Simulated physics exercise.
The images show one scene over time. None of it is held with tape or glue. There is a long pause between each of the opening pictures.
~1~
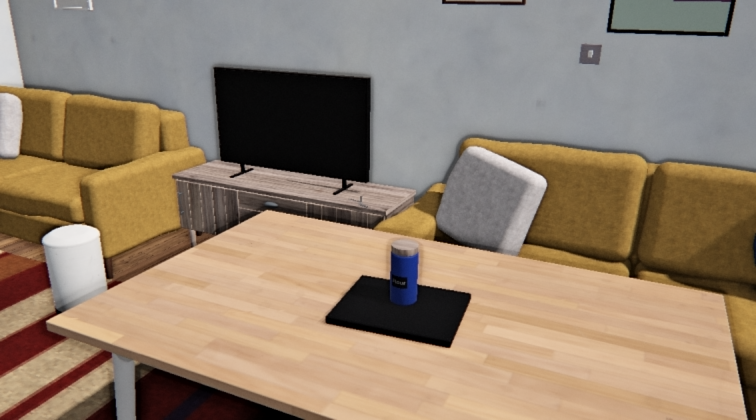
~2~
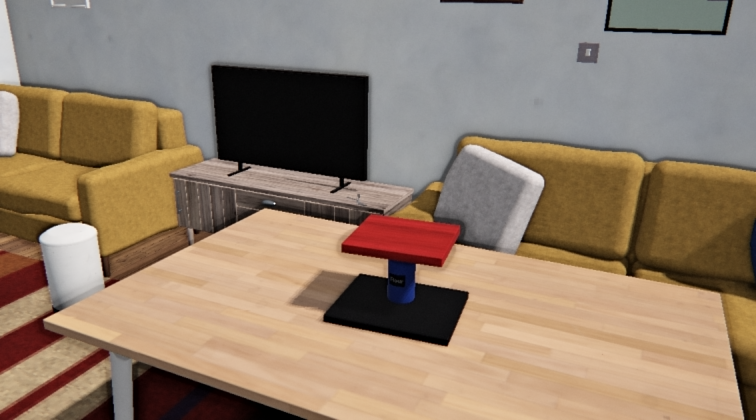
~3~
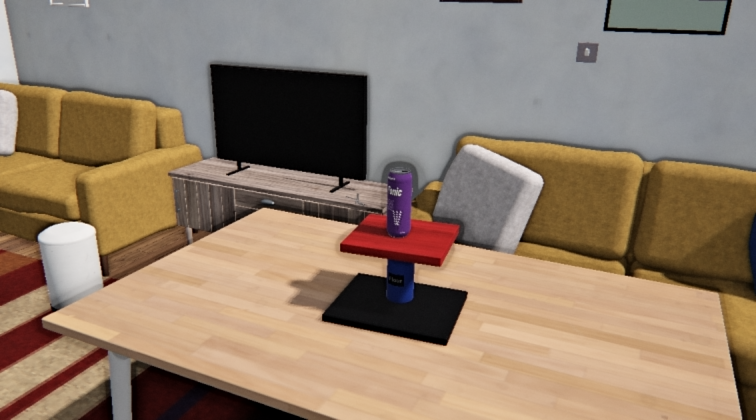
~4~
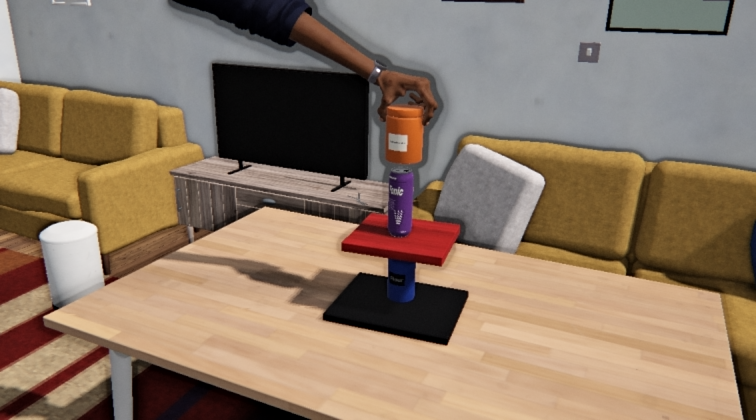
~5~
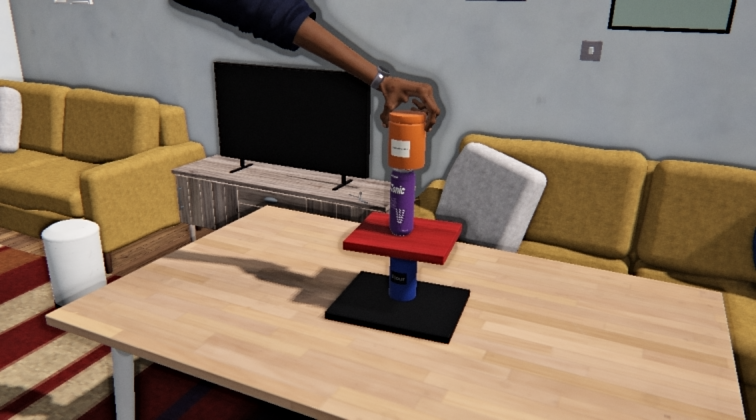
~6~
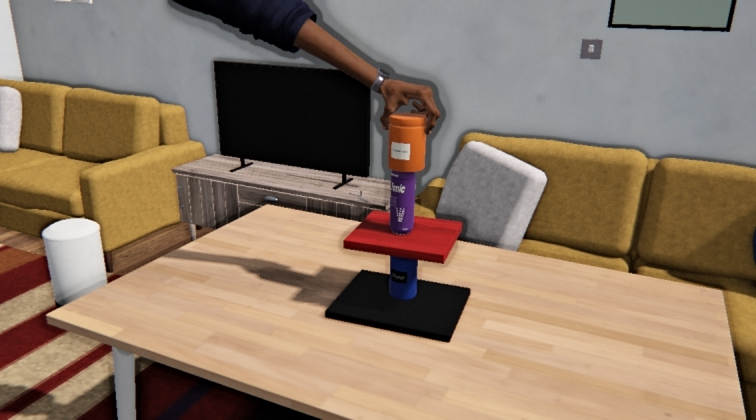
A hand reaches in from the upper left of a living room, seen from slightly above a pale wooden table, with mustard sofas and a dark television behind. On the table, a blue jar stands on a black tray; a red board appears on the jar, then a purple can on the board. The hand lowers an orange jar onto the can and keeps holding it, while the view barely shifts.
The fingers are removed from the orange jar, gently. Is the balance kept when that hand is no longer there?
Stays together.
Then, 0.20 s after the last picture, nothing has stirred.
Then, 0.70 s after the last picture, orange jar resting near (407, 143).
At rest, all 5 in place. Seen from the same camera at the end, orange jar near (407, 142). The pile holds.
